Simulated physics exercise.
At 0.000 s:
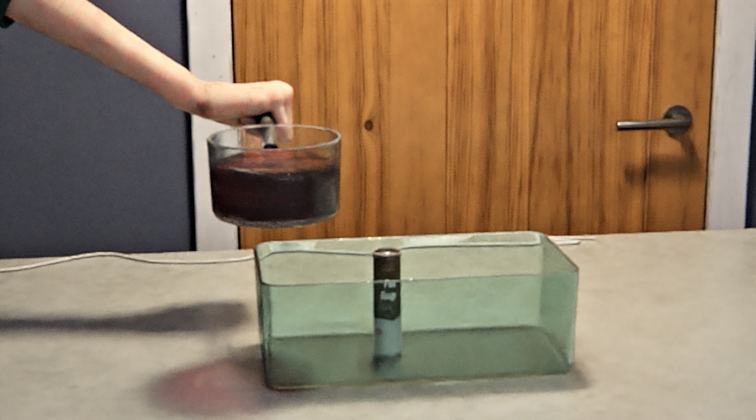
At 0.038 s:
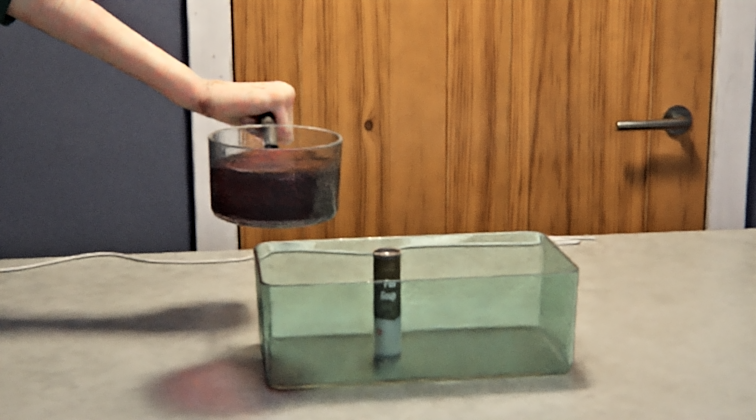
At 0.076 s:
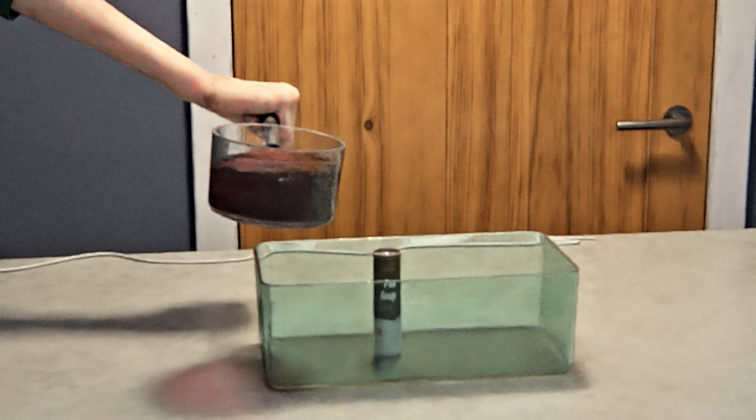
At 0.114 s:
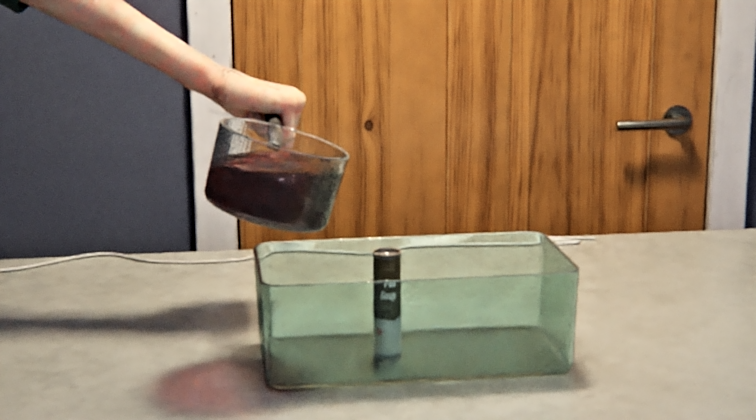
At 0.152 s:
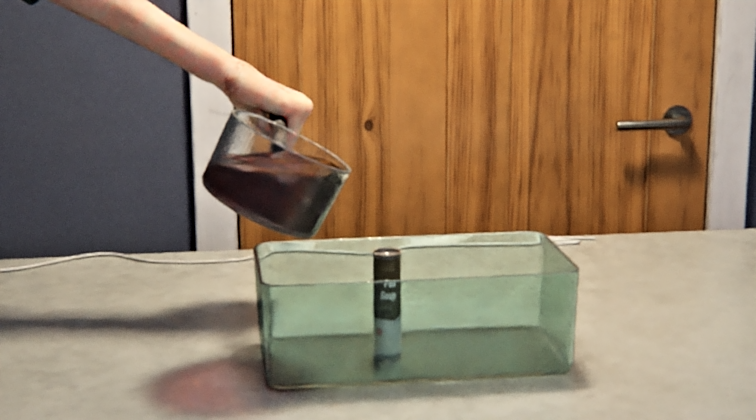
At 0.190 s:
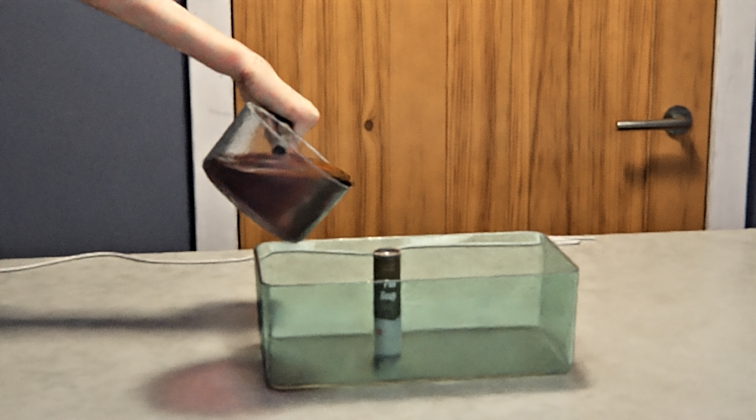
A hand holds a clear glass saucepan of dark reddish-brown liquid above a pale grey tabletop, seen from the front at a steady, slightly raised view, with a wooden door behind. Below it sits a see-through green long basin with a dark-topped tin standing inside, and a thin white cord lies behind. The hand rolls the saucepan rightwards, slowly then further, until it leans steeply, its liquid reaching the lower right rim.
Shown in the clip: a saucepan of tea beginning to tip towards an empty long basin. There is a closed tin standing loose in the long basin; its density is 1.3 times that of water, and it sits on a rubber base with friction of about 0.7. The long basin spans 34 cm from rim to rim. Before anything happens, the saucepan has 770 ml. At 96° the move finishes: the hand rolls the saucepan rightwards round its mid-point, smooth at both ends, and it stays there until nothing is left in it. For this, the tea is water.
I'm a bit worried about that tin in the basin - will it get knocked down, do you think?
Yes, I think it will go over.
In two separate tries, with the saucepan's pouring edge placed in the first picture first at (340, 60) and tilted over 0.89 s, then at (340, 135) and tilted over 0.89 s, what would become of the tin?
The tin stays vertical the first time and stays vertical the second time.
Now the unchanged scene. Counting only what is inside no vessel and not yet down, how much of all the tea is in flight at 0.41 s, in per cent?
My guess is roughly 28 %.
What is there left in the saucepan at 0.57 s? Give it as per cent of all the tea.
14 in a hundred, give or take.
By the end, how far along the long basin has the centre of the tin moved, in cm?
Roughly 8.0 cm.
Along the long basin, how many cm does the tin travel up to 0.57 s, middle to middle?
Centre to centre, close to 1 cm.
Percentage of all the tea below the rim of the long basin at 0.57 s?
82 per cent or thereabouts.
After 0.41 s the tilt is 96° and 37 per cent is still to pour; the tin stands where it began.
After 0.57 s the tilt is 96° and 13 per cent is still to pour; the tin leans 7°.
After 0.74 s the tilt is 96° and 5 per cent is still to pour; the tin leans 35°.
After 0.92 s the tilt is 96° and 2 per cent is still to pour; the tin lies on its side.
In the end the tin lies on its side.
